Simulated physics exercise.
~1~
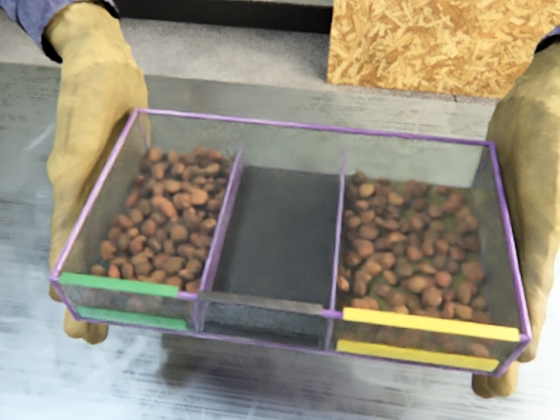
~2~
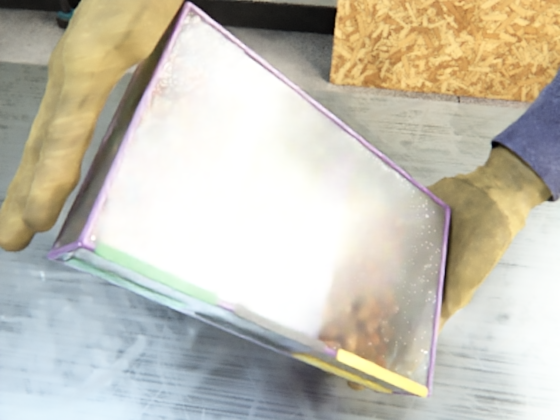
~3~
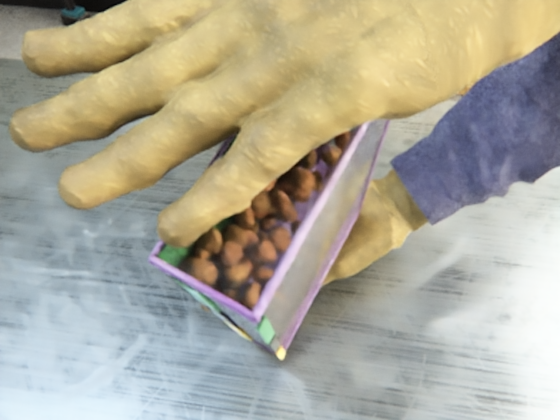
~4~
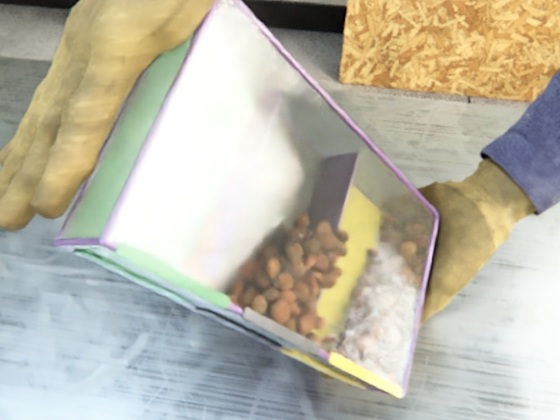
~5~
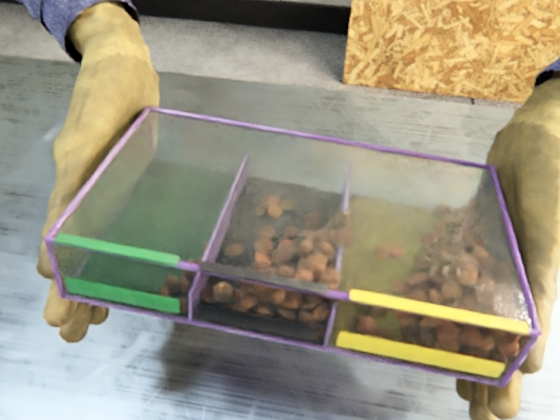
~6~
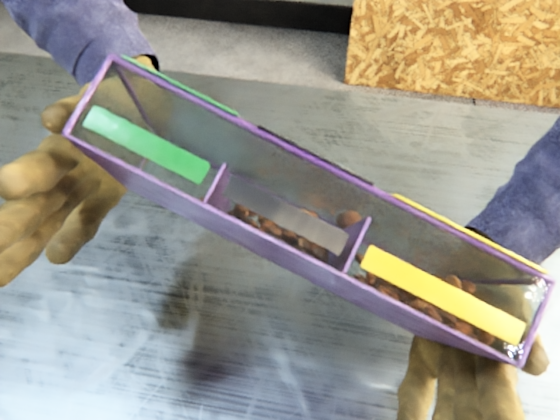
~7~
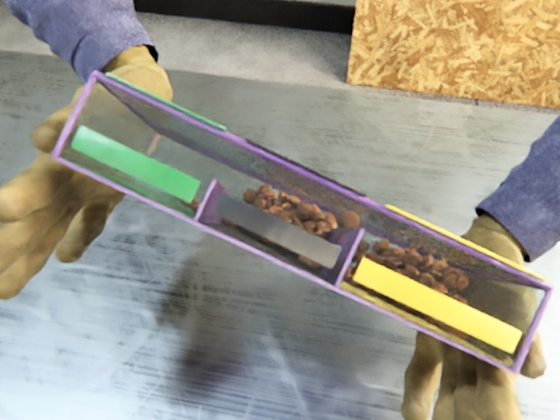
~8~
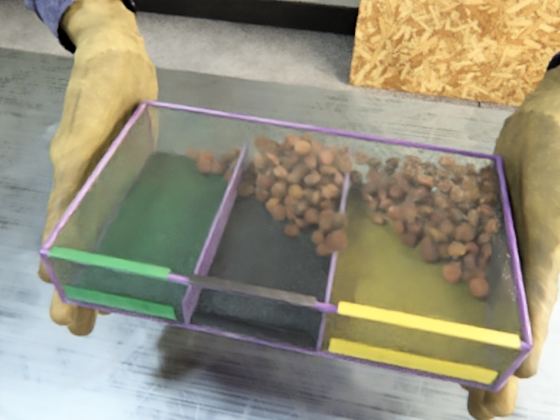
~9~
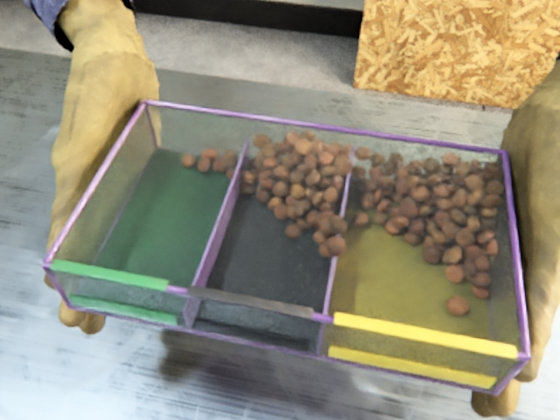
Gloved hands tilting a clear three-section box of brown kibble steeply, then levelling it, leaving most pieces in the black and yellow sections.
